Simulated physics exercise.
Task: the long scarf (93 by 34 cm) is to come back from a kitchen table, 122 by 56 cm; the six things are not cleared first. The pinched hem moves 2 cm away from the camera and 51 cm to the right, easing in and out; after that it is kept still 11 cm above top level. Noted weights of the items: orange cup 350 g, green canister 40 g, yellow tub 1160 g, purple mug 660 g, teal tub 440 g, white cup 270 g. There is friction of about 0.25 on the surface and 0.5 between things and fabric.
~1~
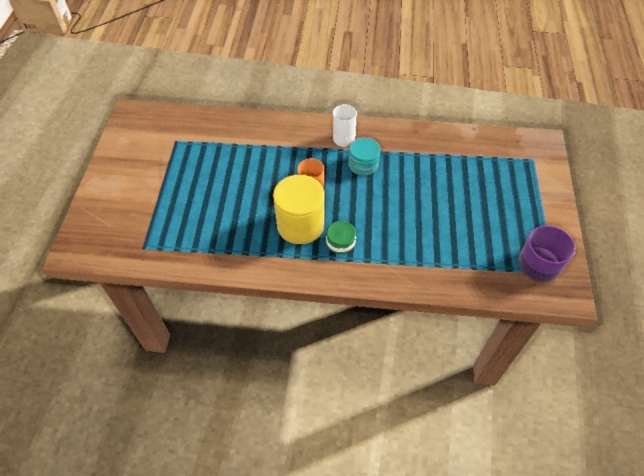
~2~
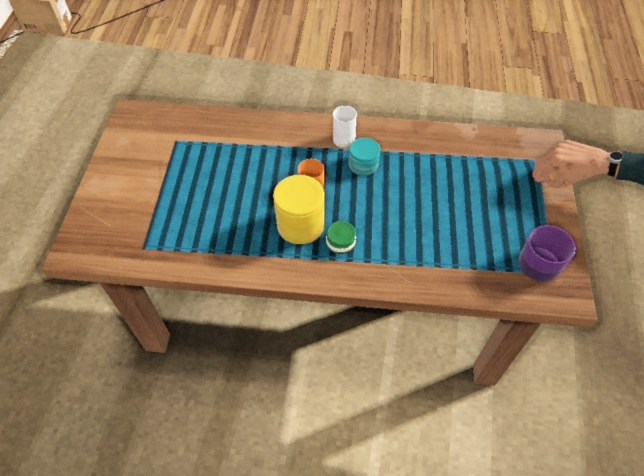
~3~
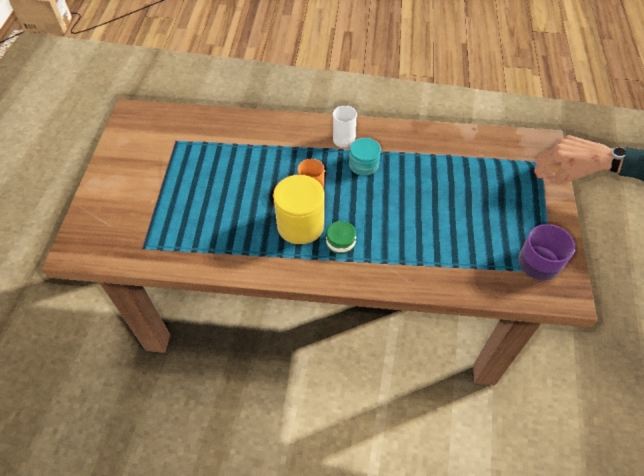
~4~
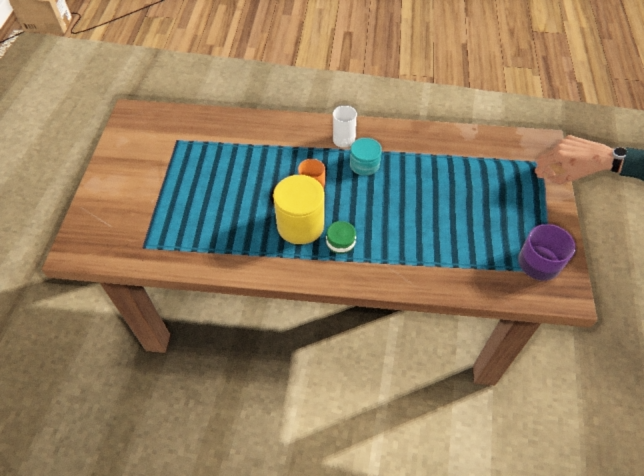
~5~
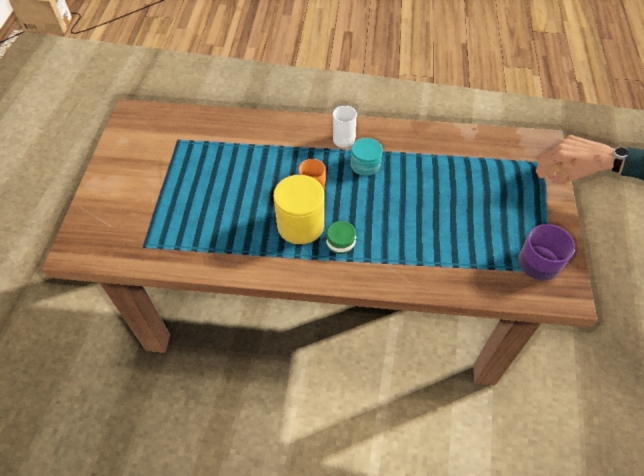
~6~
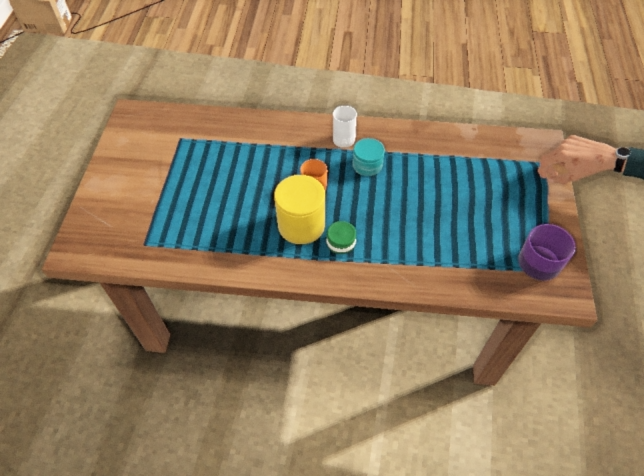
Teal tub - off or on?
Off.
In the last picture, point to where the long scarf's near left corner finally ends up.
(391, 201), roughly.
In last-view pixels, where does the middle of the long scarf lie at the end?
Centre in the last view: Approx. (587, 217).
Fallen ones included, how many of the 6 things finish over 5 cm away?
It adds up to 5.
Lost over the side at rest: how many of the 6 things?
Counted result: 4.
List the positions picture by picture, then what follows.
Teal tub (365, 148); long scarf corners (142, 249) (175, 141) (534, 160), in the first picture.
Long scarf corners (142, 249) (175, 141); grip (541, 181), in the second picture.
Long scarf corners (143, 249) (176, 141); grip (543, 177), in the third picture.
Long scarf corners (143, 248) (177, 140); grip (543, 177), in the fourth picture.
Long scarf corners (143, 248) (177, 140); grip (544, 177), in the fifth picture.
Teal tub (369, 149); long scarf corners (144, 246) (180, 138); grip (546, 177), in the sixth picture.
Next, 100 % of the long scarf is still over the top; teal tub 13 cm off its start, orange cup 12 cm off its start, yellow tub 11 cm off its start.
Then, 75 % of the long scarf is still over the top; teal tub 31 cm off its start, orange cup 31 cm off its start, yellow tub 29 cm off its start.
After that, 60 % of the long scarf is still over the top; teal tub 49 cm off its start at (566, 155), orange cup 48 cm off its start at (517, 173), yellow tub 46 cm off its start at (509, 198).
Later, 45 % of the long scarf is still over the top; teal tub over the edge, orange cup 67 cm off its start, yellow tub 56 cm off its start.
At the end, 45 % of the long scarf is still over the top; teal tub over the edge, orange cup over the edge, green canister over the edge, yellow tub 57 cm off its start at (563, 194).
